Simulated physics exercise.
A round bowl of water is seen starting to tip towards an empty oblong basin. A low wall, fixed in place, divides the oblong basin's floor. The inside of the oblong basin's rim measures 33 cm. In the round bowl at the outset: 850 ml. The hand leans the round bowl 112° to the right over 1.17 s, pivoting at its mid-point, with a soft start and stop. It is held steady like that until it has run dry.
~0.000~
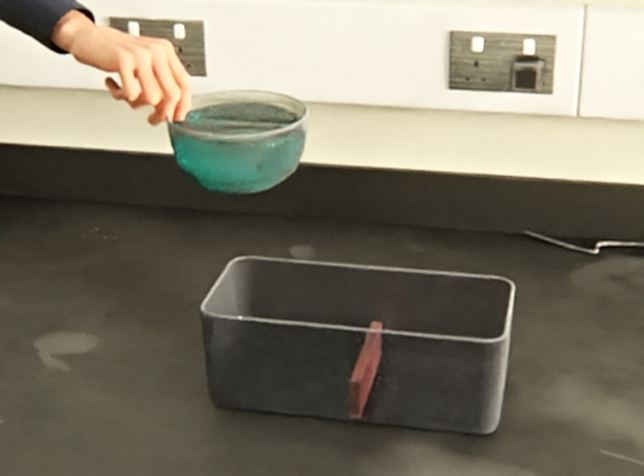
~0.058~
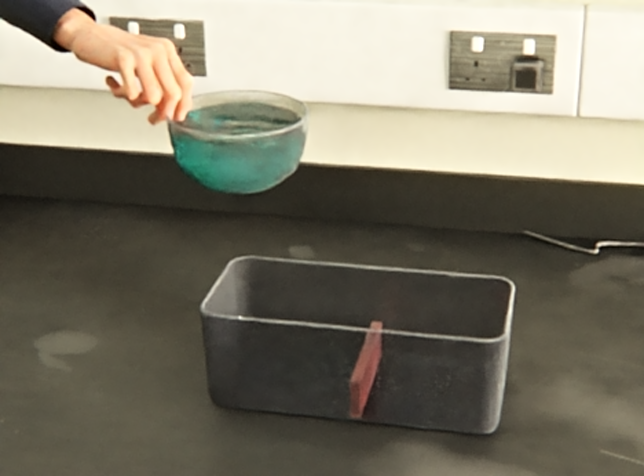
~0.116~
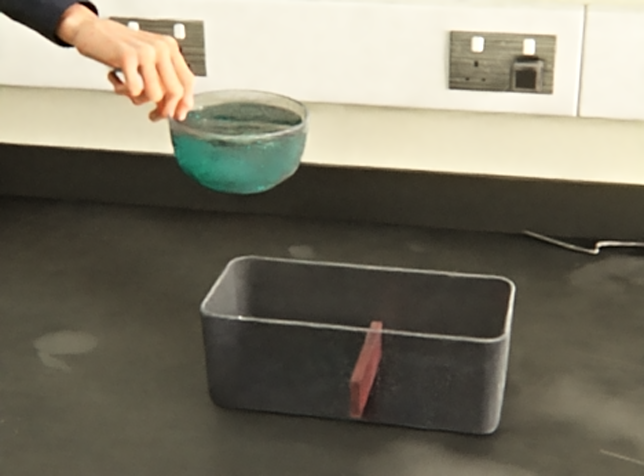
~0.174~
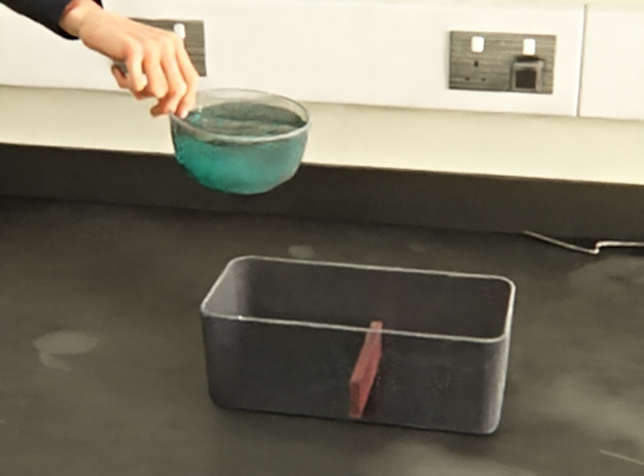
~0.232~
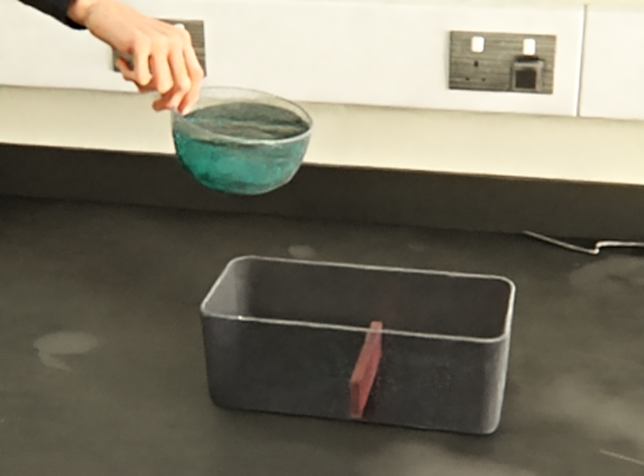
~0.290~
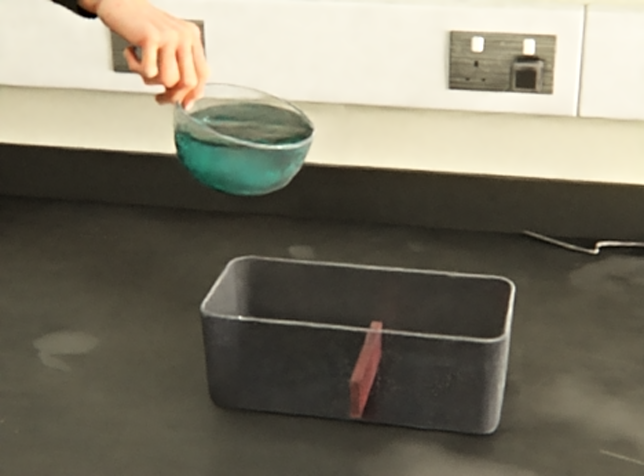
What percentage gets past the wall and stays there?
About 63 per cent.
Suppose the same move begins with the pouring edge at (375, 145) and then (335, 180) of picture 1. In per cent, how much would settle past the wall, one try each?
Around 95 per cent first, around 75 per cent next.
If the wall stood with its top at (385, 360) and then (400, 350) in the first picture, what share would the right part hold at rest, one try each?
Roughly 45 per cent, then 20 per cent.
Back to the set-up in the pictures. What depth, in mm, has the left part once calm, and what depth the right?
Some 14 mm on the left and some 26 mm on the right.
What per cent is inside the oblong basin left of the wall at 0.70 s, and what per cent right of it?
4 per cent left and 20 right, roughly.
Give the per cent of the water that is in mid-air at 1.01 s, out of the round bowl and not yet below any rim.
Some 7 % is up in the air.
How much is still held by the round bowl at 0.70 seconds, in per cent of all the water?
Fraction remaining: Approx. 36 per cent.
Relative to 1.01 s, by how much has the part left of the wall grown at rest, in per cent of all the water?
Near 7 percent, more or less.
Then, 0.70 s in, the tilt is 74° and 37 per cent is still to pour, 4 is left of the wall and 20 right of it.
Then, 1.01 s in, the tilt is 107° and 2 per cent is still to pour, 29 is left of the wall and 62 right of it.
Then, 1.33 s in, the tilt is 112° and 0 per cent is still to pour, 36 is left of the wall and 63 right of it.
Then, 1.67 s in, the tilt is 112° and 0 per cent is still to pour, 36 is left of the wall and 63 right of it.
Finally, 36 per cent lies left of the wall, 63 right of it and 1 outside.
